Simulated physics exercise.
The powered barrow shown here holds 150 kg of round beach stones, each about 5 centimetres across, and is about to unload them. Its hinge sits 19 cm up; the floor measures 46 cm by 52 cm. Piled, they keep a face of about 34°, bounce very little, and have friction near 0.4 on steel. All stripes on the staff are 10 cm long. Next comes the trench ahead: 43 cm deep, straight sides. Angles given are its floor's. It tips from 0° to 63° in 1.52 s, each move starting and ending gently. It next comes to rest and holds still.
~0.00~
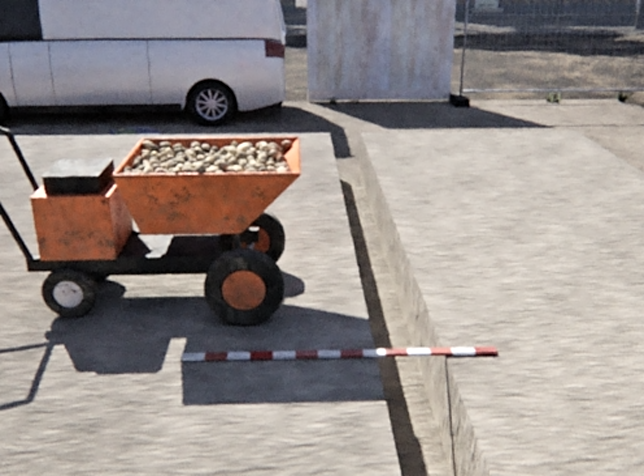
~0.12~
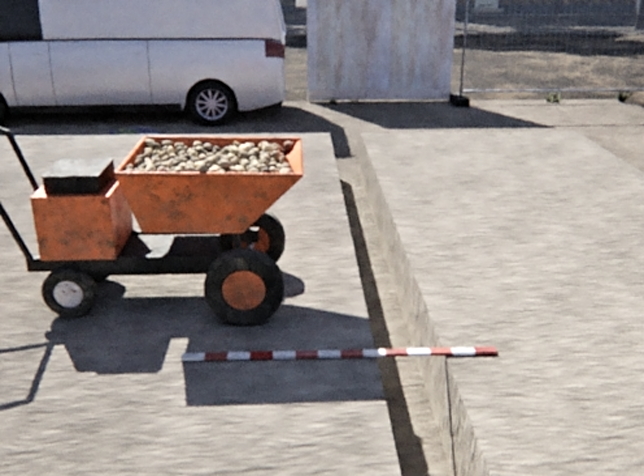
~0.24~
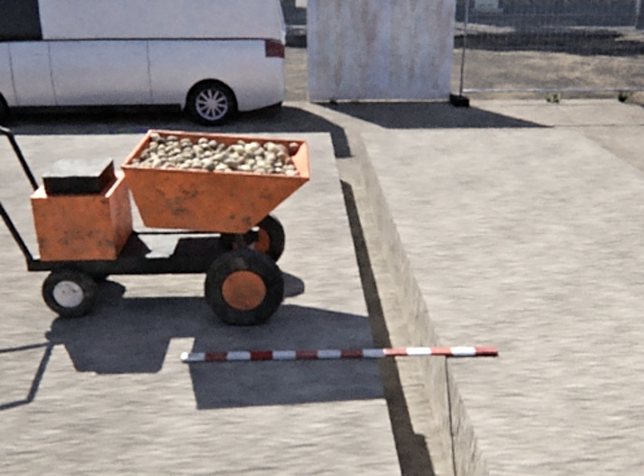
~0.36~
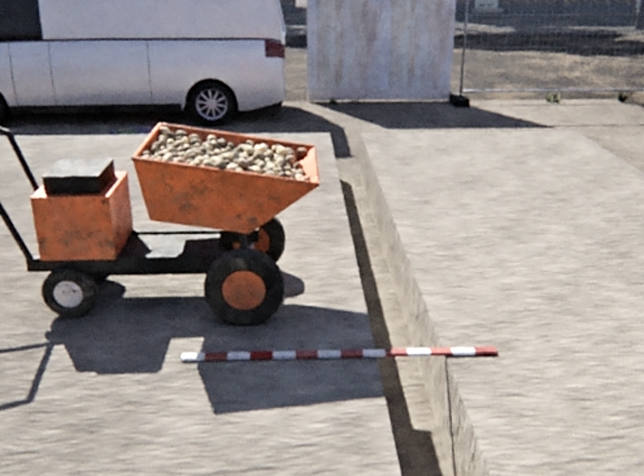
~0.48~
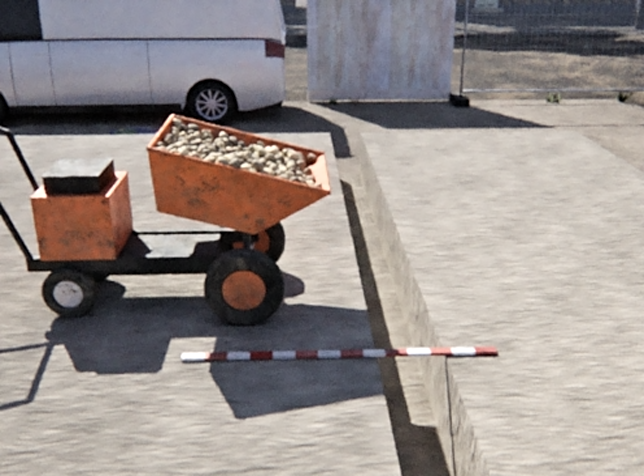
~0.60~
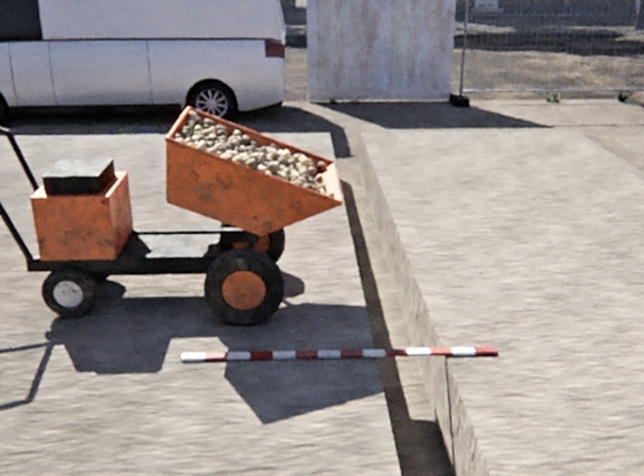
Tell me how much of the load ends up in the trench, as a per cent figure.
Some 83 per cent ends up in the trench.
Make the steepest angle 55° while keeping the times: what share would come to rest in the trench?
Then about 75 per cent.
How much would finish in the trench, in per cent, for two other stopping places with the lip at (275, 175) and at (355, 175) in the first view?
Roughly 100 in a hundred, then 25 in a hundred.
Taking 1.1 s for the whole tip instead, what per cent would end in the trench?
Then roughly 75 percent.
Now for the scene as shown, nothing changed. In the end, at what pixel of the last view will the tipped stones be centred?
Somewhere near pixel (398, 344).
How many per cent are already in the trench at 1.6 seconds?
40 per cent or so by then.
After 1.1 s the floor is at 53°; 99 % in the tray; the foremost stones are at (377, 241).
After 1.6 s the floor is at 63°; 50 % in the tray, 41 % in the trench, 9 % past the trench; the foremost stones are at (473, 297).
After 2.0 s the floor is at 63°; 23 % in the tray, 60 % in the trench, 17 % past the trench; the foremost stones are at (537, 287).
After 3.9 s the floor is at 63°; 0 % in the tray, 83 % in the trench, 17 % past the trench; the foremost stones are at (578, 290).
